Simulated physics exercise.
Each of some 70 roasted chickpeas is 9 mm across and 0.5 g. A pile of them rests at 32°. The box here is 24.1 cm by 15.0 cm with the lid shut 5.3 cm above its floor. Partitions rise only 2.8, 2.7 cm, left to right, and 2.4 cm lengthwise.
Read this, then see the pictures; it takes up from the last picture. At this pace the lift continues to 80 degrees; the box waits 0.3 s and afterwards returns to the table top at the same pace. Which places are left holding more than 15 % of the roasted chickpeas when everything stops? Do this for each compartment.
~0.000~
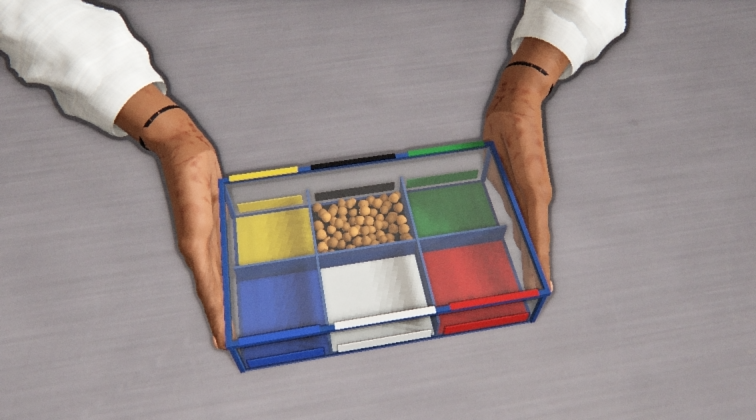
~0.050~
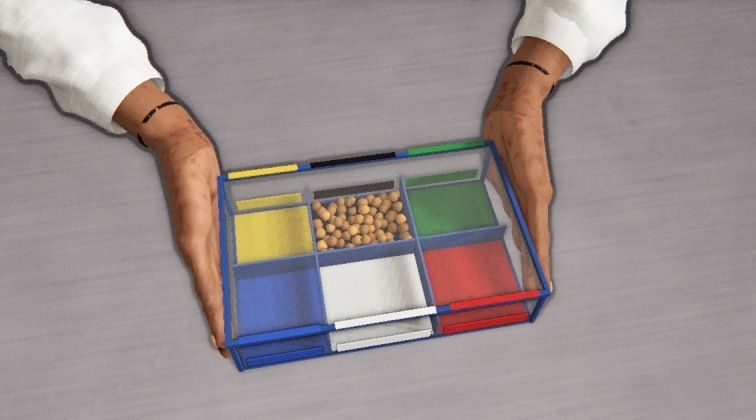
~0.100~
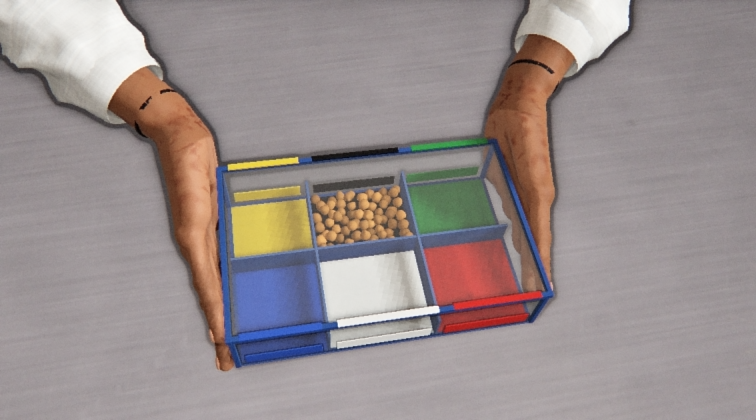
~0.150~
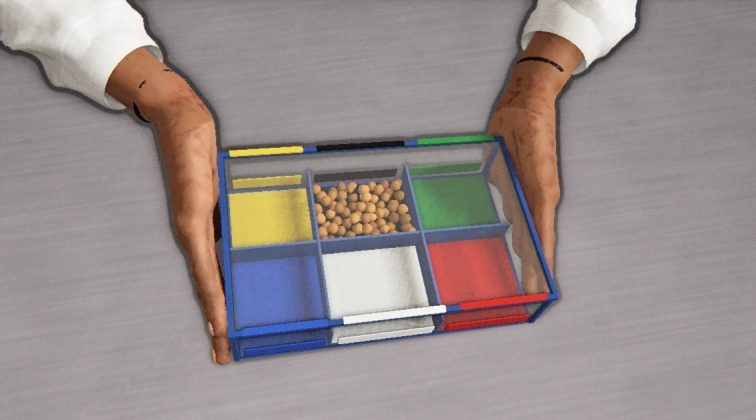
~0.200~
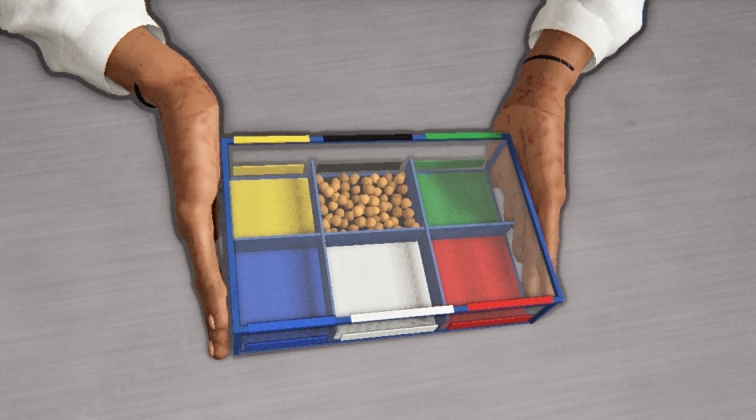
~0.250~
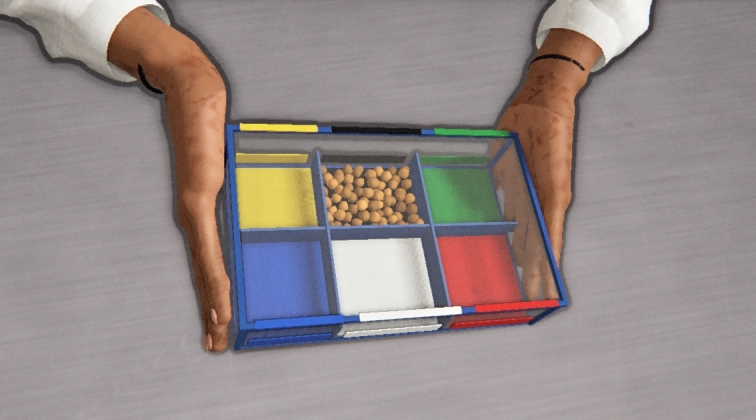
Red: Over, blue: Not over, green: Not over, yellow: Not over, white: Not over, black: Over.
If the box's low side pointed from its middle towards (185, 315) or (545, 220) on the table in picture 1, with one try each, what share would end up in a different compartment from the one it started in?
10 and 5 %.
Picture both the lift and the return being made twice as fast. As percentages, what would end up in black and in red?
Per cent - black: 35; red: 65.
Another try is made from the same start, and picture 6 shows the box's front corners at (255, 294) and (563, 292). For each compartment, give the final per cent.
Final shares: Red 5%, blue 0%, green 0%, yellow 0%, white 0%, black 95%.
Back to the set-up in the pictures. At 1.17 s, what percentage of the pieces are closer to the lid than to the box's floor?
20 %.
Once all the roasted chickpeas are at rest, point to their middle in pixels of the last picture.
Centre at rest: Approx. (404, 246) px.
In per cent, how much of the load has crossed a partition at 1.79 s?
Estimate: Roughly 30 in a hundred.
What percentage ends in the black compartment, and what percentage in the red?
The black one gets 70 per cent and the red one 30 per cent.
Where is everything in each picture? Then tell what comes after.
The first frame shows box tilt 0 degrees, front corners at (232, 343) and (544, 291); black 100 %.
The second frame shows box tilt 1 degrees, front corners at (231, 342) and (544, 291).
The third frame shows box tilt 4 degrees, front corners at (231, 338) and (547, 293), lowest corner right front.
The fourth frame shows box tilt 8 degrees, front corners at (234, 333) and (552, 295), lowest corner right front.
The fifth frame shows box tilt 13 degrees, front corners at (239, 328) and (557, 298), lowest corner right front.
The sixth frame shows box tilt 17 degrees, front corners at (245, 324) and (562, 301), lowest corner right front; black 100 %. Its pace works out near 90 degrees a second.
Then, at 1.17 s, tilt 80 degrees; red 15 %, black 85 %.
Then, at 1.79 s, tilt 41 degrees; red 30 %, black 70 %.
Then, at 2.45 s, tilt 0 degrees; red 30 %, black 70 %.
By 2.8 s all is still; red 30 %, blue 0 %, green 0 %, yellow 0 %, white 0 %, black 70 %.
